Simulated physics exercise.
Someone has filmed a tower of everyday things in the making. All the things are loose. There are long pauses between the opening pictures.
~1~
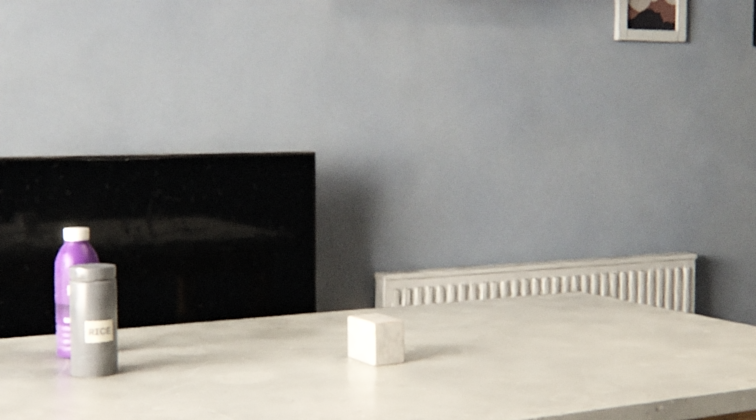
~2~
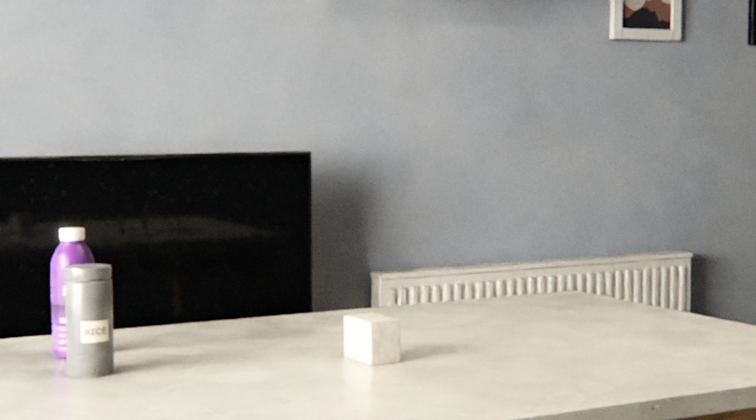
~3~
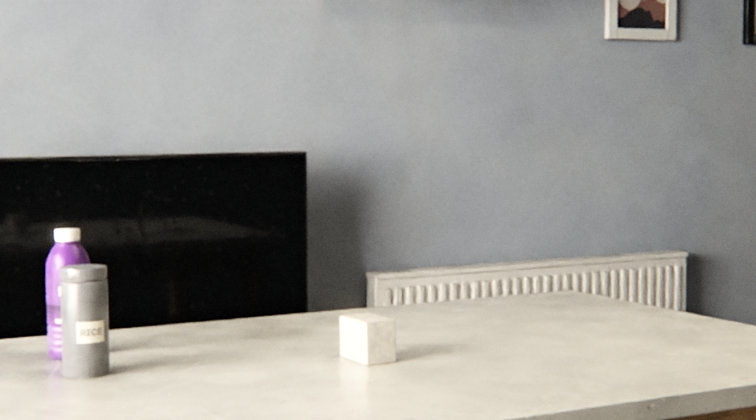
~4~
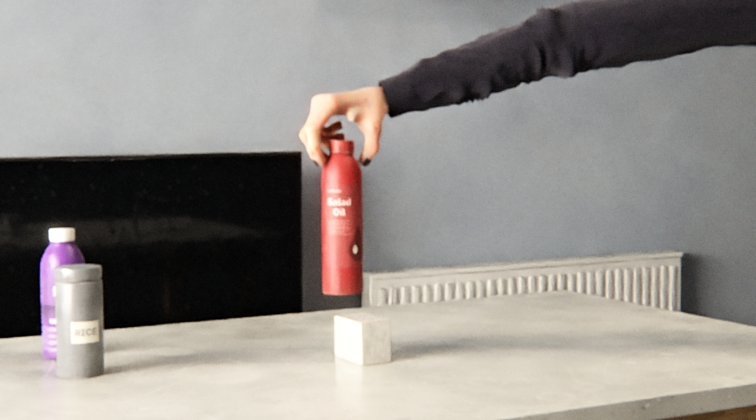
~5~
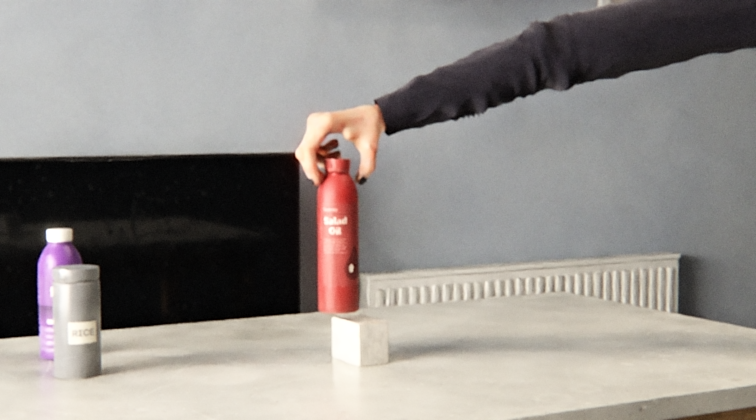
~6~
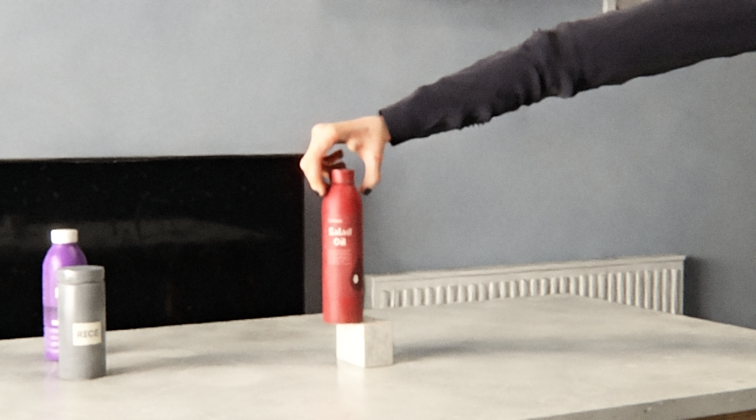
On a pale table with a purple bottle, a grey jar and a white block, a hand came in from the right holding a red bottle and lowered it onto the block, keeping hold of it.
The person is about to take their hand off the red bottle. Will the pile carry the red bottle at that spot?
Here the pile comes apart.
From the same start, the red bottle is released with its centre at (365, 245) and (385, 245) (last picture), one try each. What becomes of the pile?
First, it stays up; second, it gives way.
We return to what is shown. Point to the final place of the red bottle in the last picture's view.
Near (262, 353).
Then, 0.40 s past the last view, red bottle rocked 34° from its first pose near (306, 265).
Then, 0.50 s past the last view, red bottle now fallen.
Finally, fallen, red bottle; the other 3 still in place. Final places as the last picture's camera would see them, red bottle near (261, 353). The pile gives way.
